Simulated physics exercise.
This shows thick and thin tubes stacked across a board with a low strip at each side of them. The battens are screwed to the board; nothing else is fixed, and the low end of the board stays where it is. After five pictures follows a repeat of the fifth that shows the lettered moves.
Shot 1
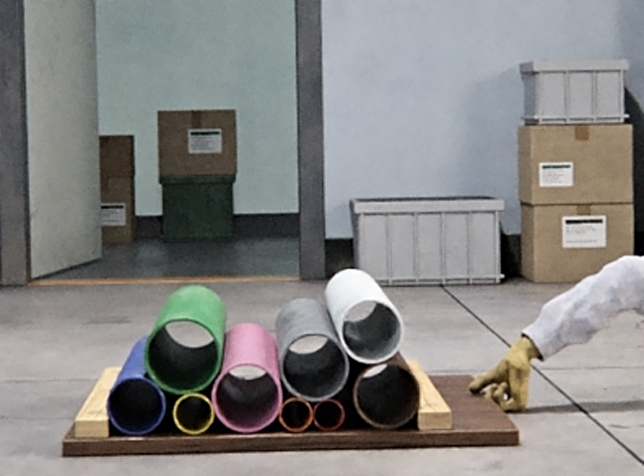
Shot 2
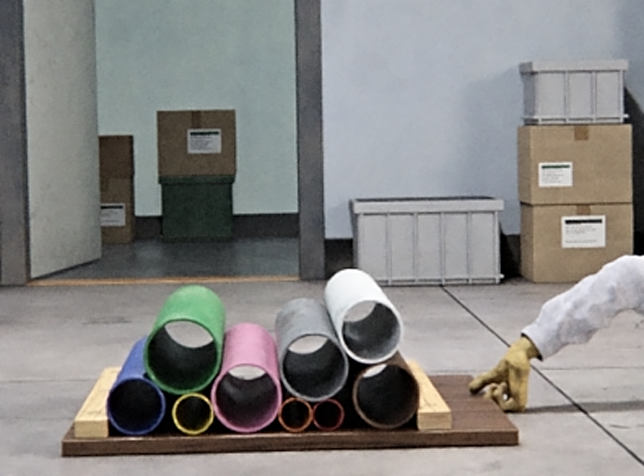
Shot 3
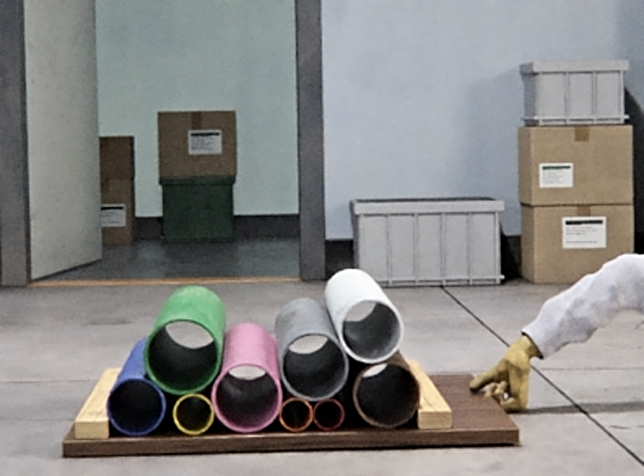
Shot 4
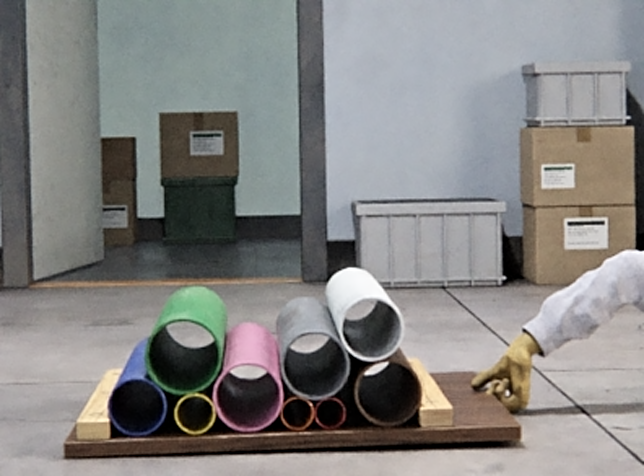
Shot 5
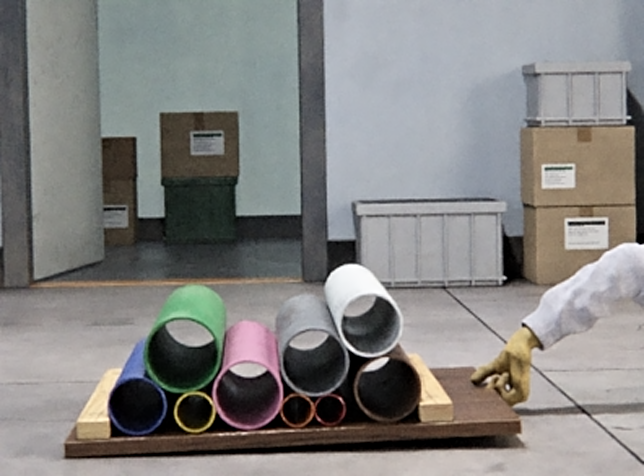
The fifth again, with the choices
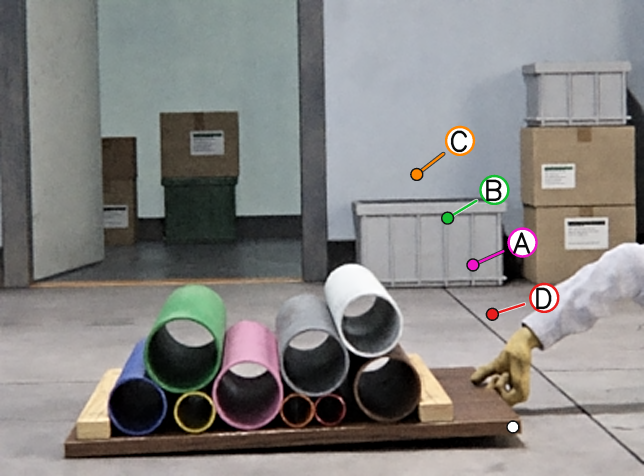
The clip shows colored tubes, thick and thin, stacked between two wooden strips on a brown board, as a gloved hand at the right end raises that end very slightly while the tubes stay in their stacked arrangement.
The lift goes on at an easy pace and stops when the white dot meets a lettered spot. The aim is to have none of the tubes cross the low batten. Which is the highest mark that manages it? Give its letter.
Mark C is as high as it can go.
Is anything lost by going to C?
No, at C.
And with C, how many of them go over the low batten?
The count is none.
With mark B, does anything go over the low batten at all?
At B: No.
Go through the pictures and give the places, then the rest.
In the first picture, grey tube (314, 367); green tube (183, 356); white tube (372, 331).
In the second picture, white tube (371, 331); board (287, 402).
In the third picture, board (288, 402); brown tube (387, 394); white tube (371, 330).
In the fourth picture, board (290, 401); blue tube (137, 407); yellow tube (195, 413).
In the fifth picture, board (290, 399); blue tube (137, 405); yellow tube (195, 412).
On the marked copy, A at (473, 265); B at (448, 218); C at (417, 175); D at (493, 314); the white dot at (513, 427).
Taking C. A third of the way, board at 20°.
Two thirds of the way, board at 37°.
When it is over, board at 37°, none over the low batten.
As for the rest, A none over the low batten; B none over the low batten; D none over the low batten.
